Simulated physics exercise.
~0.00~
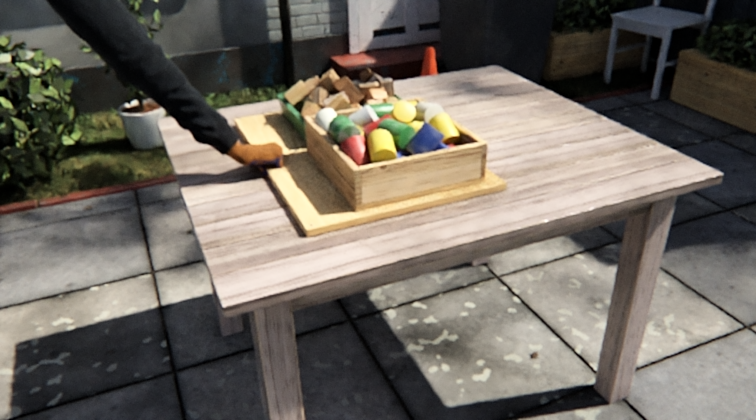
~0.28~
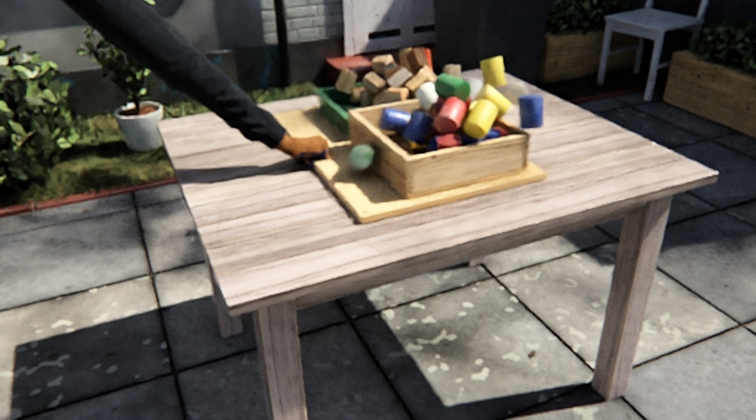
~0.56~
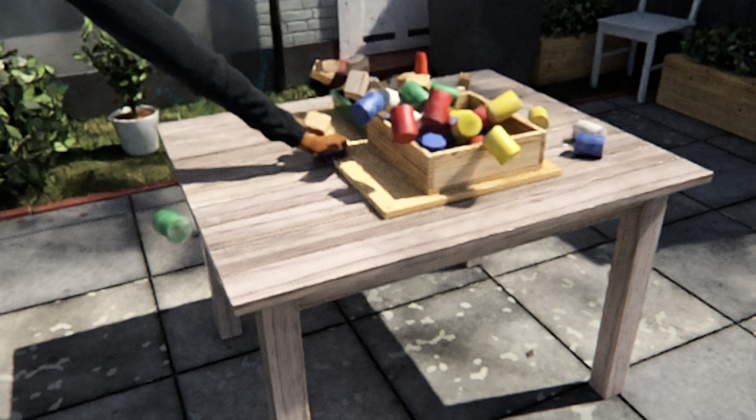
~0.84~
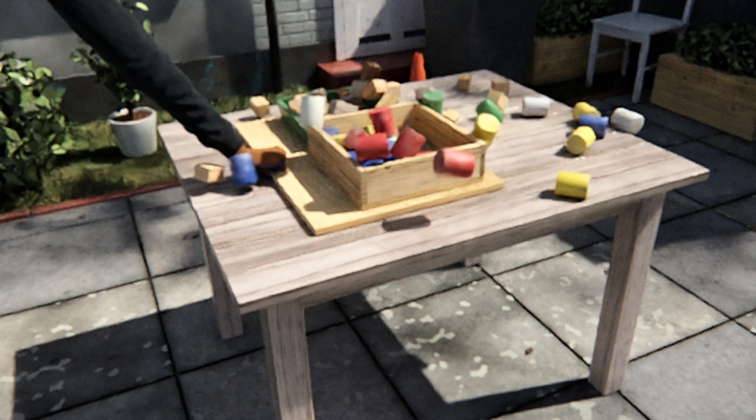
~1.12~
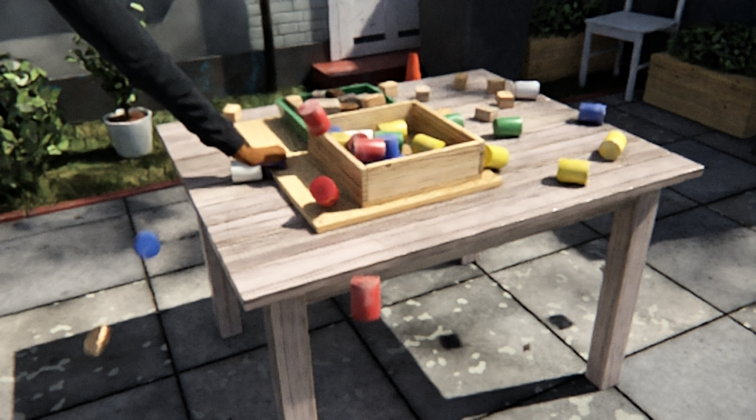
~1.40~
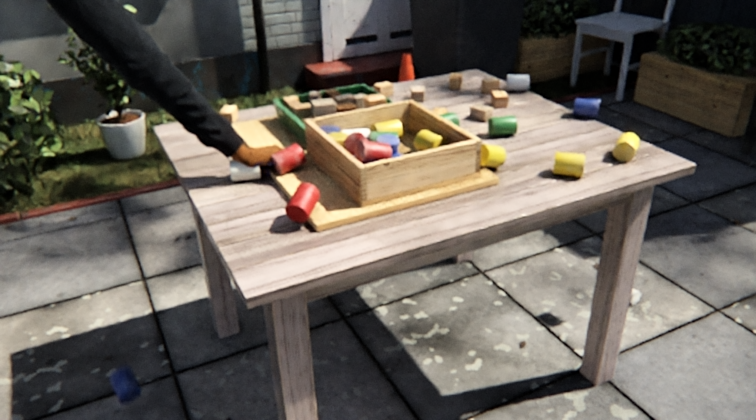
A gloved hand jerked a board holding a wooden tray of colorful cylinders and a green tray of wooden blocks right and back left across a table, scattering pieces over the tabletop and onto the ground, leaving both trays partly filled.
